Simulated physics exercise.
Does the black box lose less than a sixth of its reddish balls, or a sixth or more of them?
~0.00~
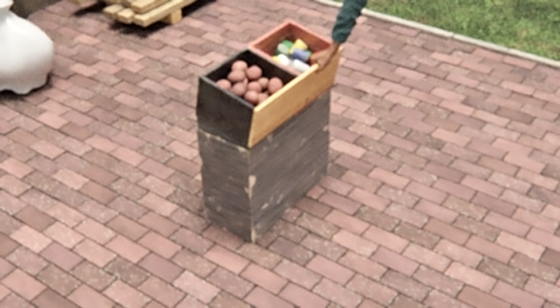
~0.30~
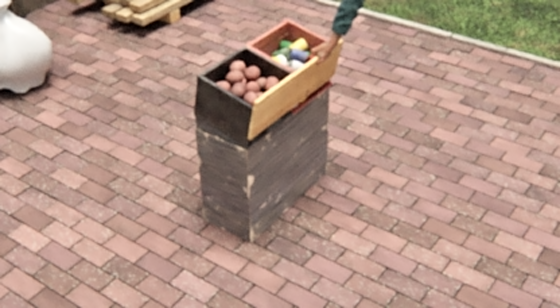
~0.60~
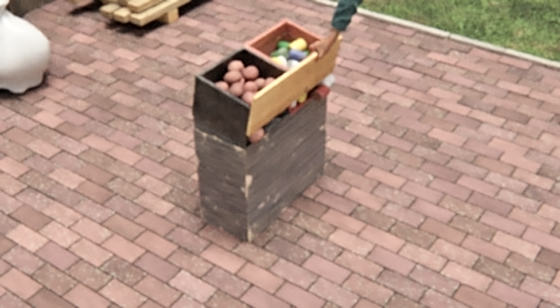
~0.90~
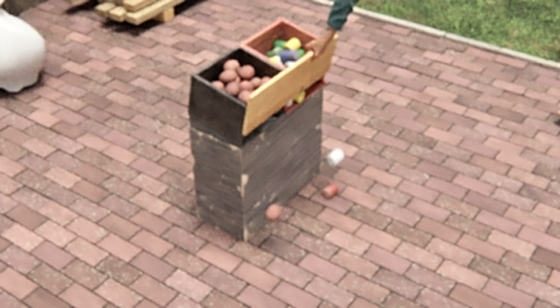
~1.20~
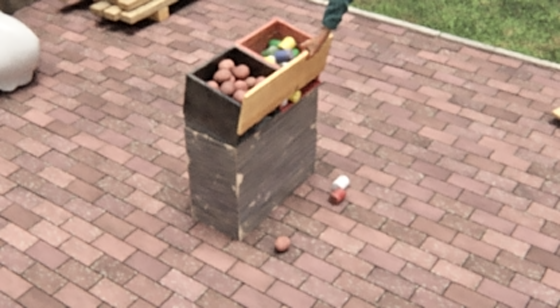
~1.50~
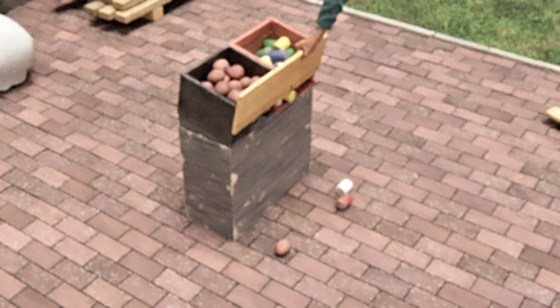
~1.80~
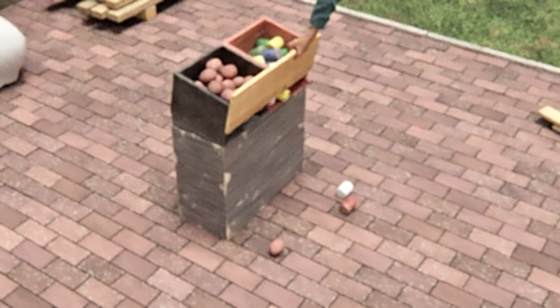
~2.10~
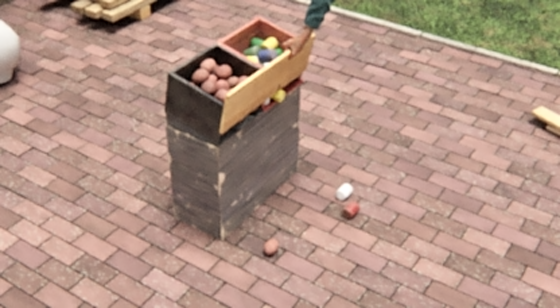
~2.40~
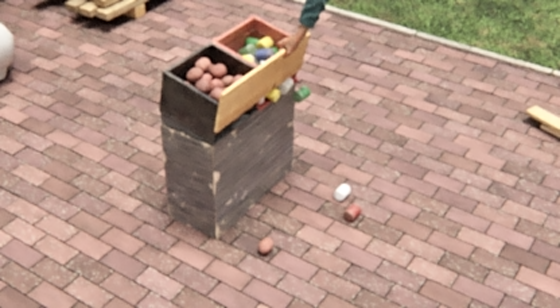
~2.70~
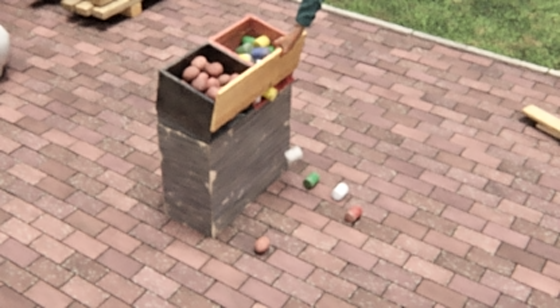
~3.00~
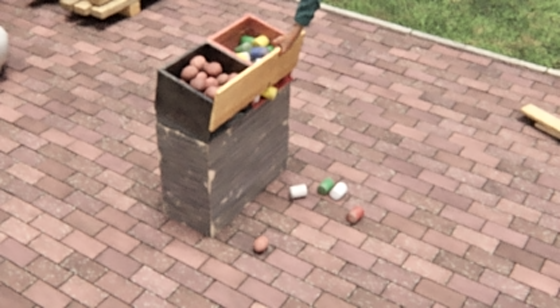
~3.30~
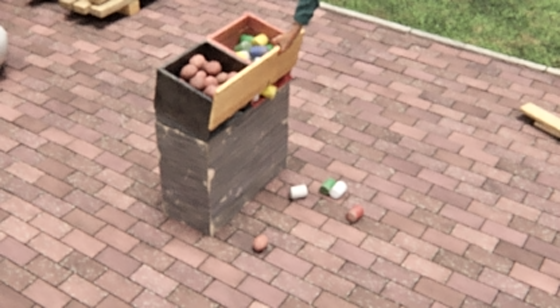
It loses less than a sixth of them. Only one reddish ball from the black box ends up on the paving, and the rest stay piled inside.
